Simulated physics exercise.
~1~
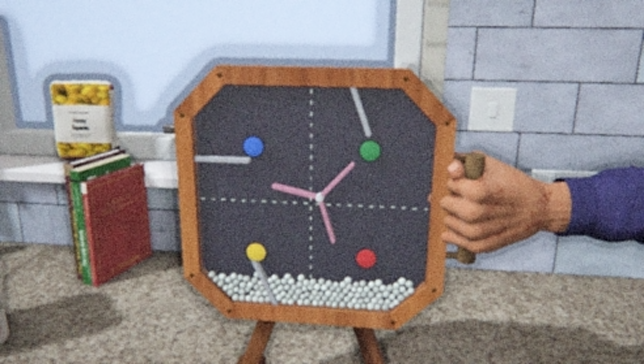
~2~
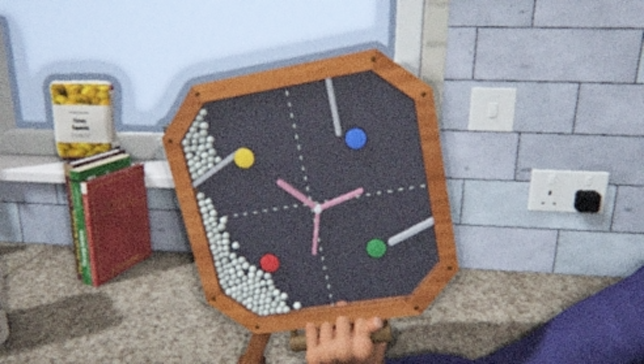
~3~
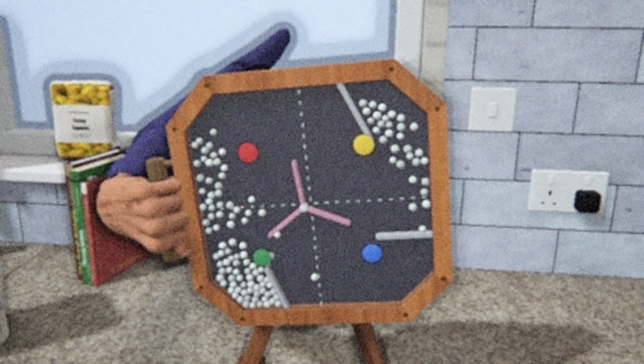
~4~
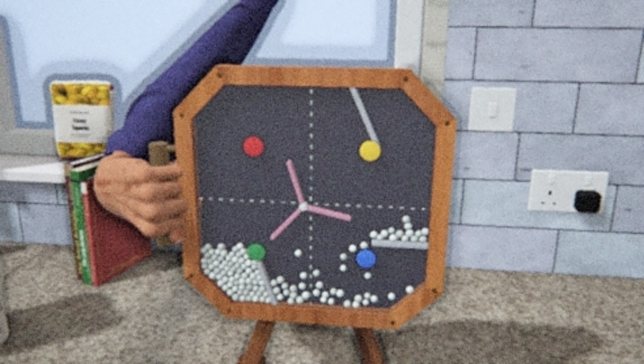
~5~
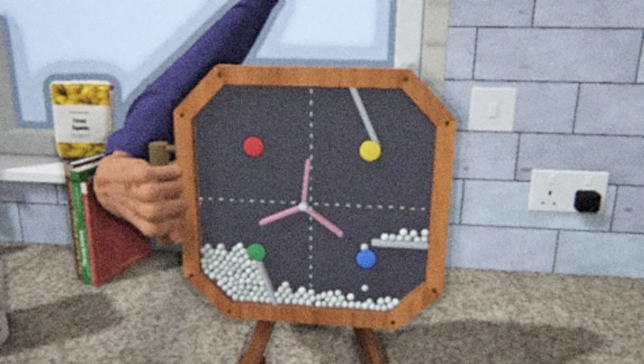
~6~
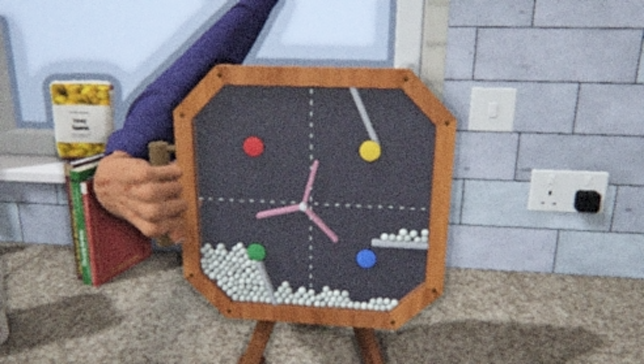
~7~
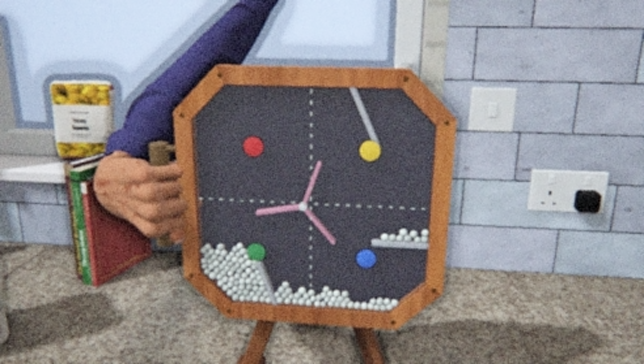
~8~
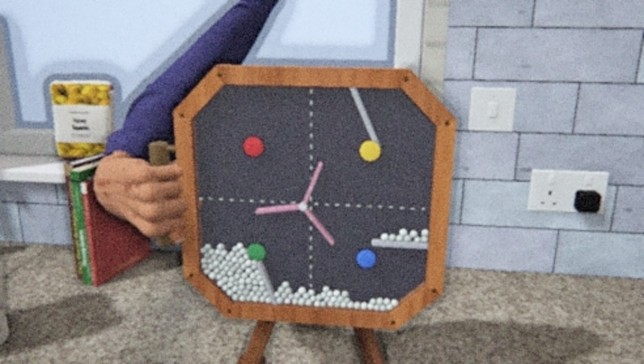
An octagonal wooden-framed case of small white balls is turned clockwise by hand through a half turn, the balls tumbling around its pink three-armed spinner, until they settle along the bottom, most by the green dot and the rest in the blue-dotted quarter.
